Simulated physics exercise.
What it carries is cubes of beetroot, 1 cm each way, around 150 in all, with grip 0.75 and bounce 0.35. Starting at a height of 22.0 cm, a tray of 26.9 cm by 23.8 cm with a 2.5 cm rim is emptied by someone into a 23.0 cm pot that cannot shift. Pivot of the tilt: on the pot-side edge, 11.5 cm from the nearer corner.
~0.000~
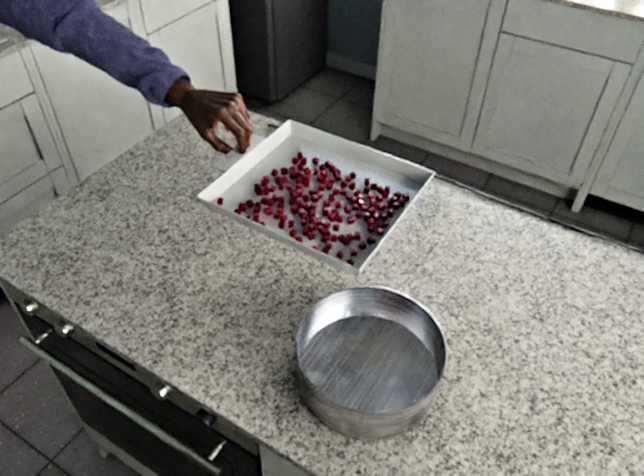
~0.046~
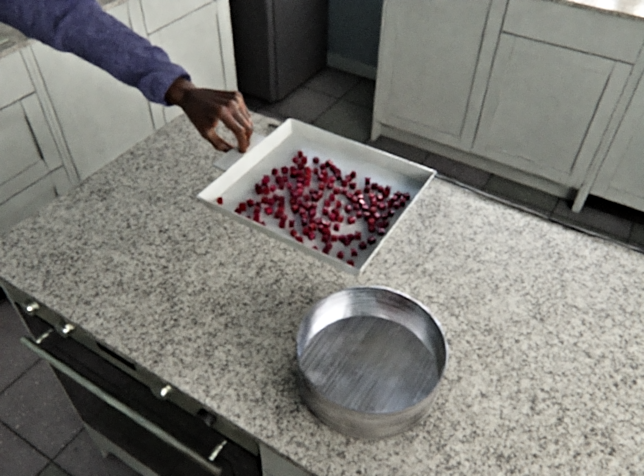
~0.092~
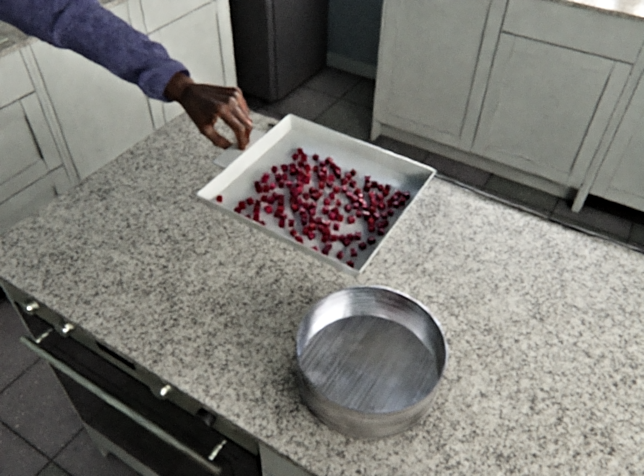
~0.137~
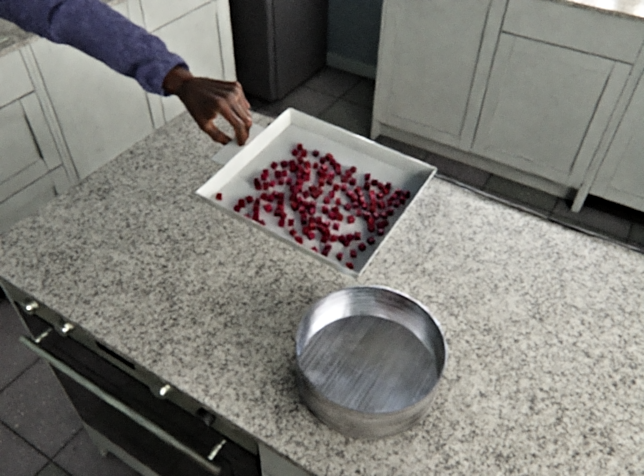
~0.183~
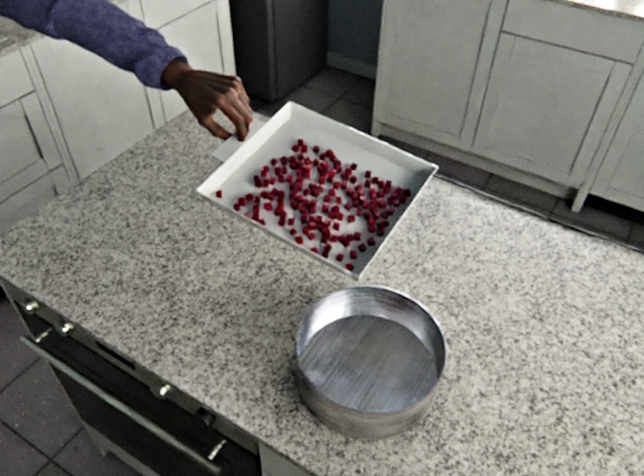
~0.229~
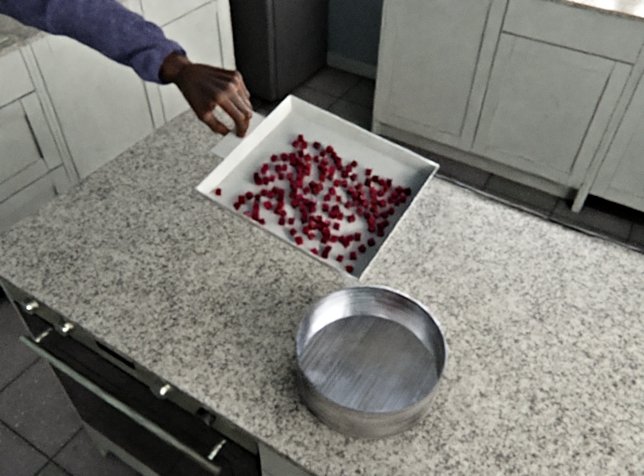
Dark red beetroot cubes lying in a white tray as a hand raises its far side, tilting it slightly toward a metal pot.
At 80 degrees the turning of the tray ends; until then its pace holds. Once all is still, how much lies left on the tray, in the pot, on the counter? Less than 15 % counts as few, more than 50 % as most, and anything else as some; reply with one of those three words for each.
Here it is: Left on the tray: Few, pot: Most, counter: Few.
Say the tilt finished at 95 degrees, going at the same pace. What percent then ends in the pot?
Pot share: About 100 per cent.
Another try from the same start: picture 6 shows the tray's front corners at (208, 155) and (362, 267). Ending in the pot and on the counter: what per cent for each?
Pot 25 % / counter 40 %.
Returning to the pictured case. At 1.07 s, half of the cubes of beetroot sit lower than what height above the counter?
About 20 centimetres.
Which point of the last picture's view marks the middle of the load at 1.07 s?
Estimated centre of load: Around (342, 262).
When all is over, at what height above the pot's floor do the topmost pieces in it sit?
I'd put it at close to 2.0 centimetres.
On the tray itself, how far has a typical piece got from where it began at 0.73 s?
I'd say close to 4 centimetres.
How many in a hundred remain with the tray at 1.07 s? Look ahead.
Roughly 85 per cent.
After 0.73 s, tilt 44 degrees; the tray holds 100 %, the pot 0 %.
Then, at 1.07 s, tilt 66 degrees; the tray holds 85 %, the pot 10 %.
After 1.50 s, tilt 80 degrees; the tray holds 65 %, the pot 35 %.
By 3.7 s all is still; tray 10 %, pot 90 %, counter 0 %.
